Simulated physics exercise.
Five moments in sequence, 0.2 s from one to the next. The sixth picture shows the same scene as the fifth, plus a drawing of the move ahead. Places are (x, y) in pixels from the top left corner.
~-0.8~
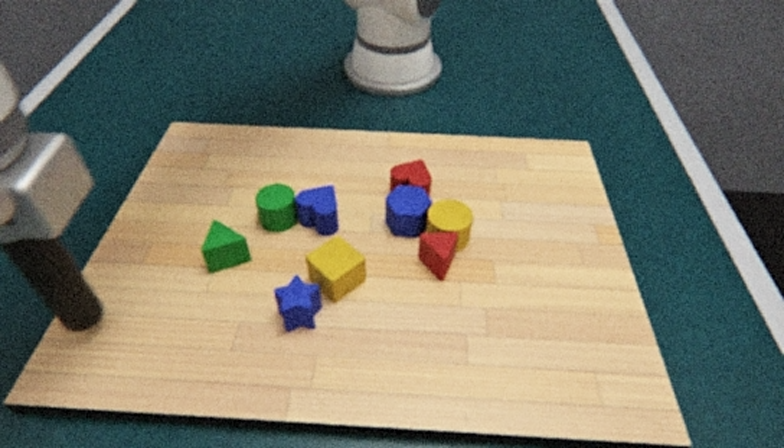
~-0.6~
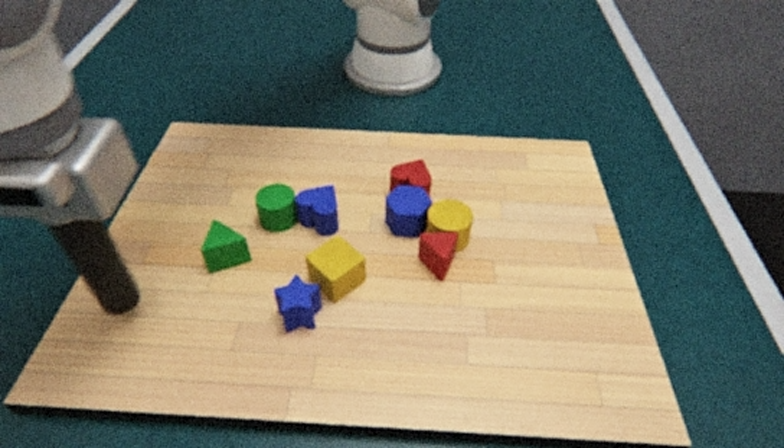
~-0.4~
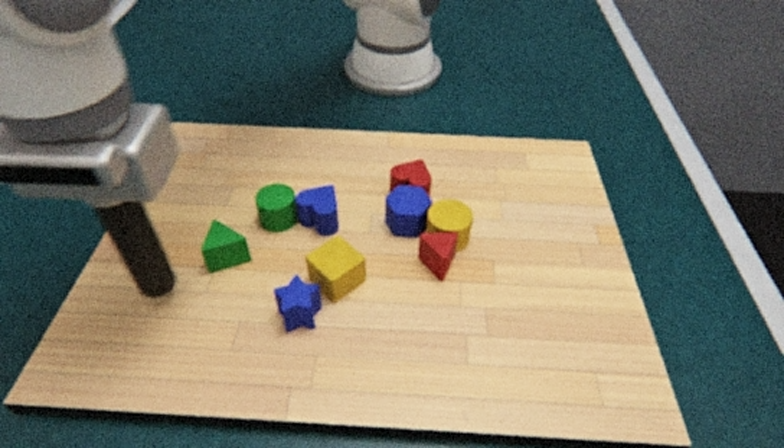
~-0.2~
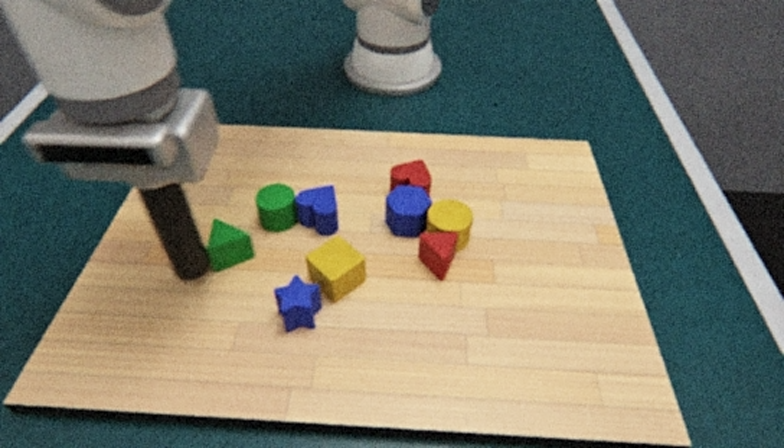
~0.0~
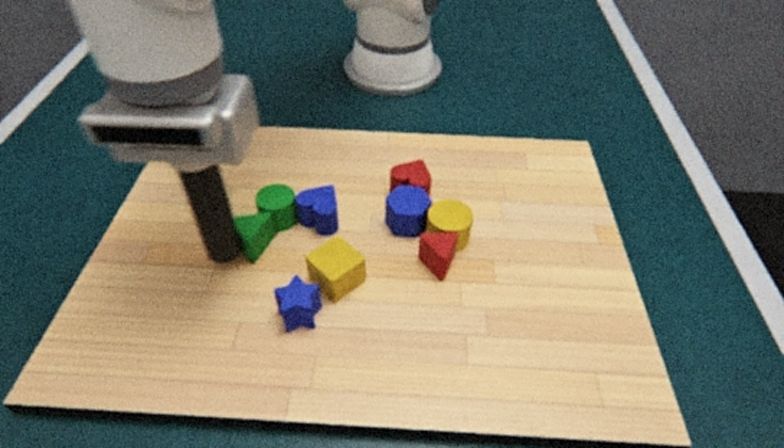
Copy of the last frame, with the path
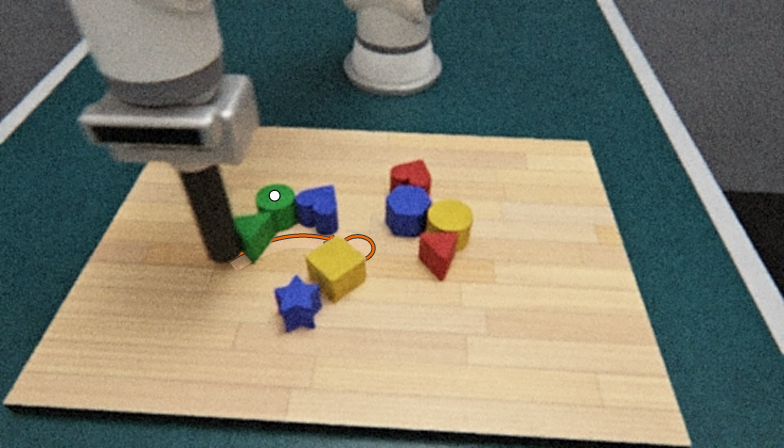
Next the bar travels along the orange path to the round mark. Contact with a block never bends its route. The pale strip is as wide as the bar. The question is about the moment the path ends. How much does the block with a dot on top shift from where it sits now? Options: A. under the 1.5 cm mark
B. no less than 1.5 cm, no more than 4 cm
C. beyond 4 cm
The answer is B.
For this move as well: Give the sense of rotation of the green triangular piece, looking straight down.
Spin direction: Counter-clockwise.
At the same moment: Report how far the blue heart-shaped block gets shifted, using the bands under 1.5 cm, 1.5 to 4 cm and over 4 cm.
Displacement: Past 4 cm.
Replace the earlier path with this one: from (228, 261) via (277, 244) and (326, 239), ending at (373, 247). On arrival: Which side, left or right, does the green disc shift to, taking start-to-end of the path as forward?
The shift is leftward.
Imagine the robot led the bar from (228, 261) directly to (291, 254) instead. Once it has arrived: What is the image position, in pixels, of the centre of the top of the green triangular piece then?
I expect it at (297, 209).
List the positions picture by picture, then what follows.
The first frame shows bar's lower end (84, 317); green triangular piece (220, 235); green disc (275, 196); blue heart-shaped block (319, 198); yellow square (335, 257).
The second frame shows bar (122, 301); blocks still.
The third frame shows bar (158, 285); blocks still.
The fourth frame shows bar (193, 268); green triangular piece (224, 233).
The fifth frame shows bar (225, 252); green triangular piece (248, 223); green disc (275, 196); blue heart-shaped block (319, 198); yellow square (335, 257).
Drawn move, from (228, 261) by way of (271, 241) and (316, 236) to (357, 248); the dot is on the green disc.
The first path, step by step. One third of the way, bar (269, 231); green triangular piece (295, 208); green disc (284, 186); blue heart-shaped block (326, 194), turned 15° clockwise.
Two thirds of the way, bar (315, 227); green triangular piece (337, 199); green disc (287, 184); blue heart-shaped block (359, 181).
At the end, bar (357, 239); green triangular piece (347, 199), turned 25° anticlockwise; green disc (287, 184); blue heart-shaped block (364, 178); yellow square still.
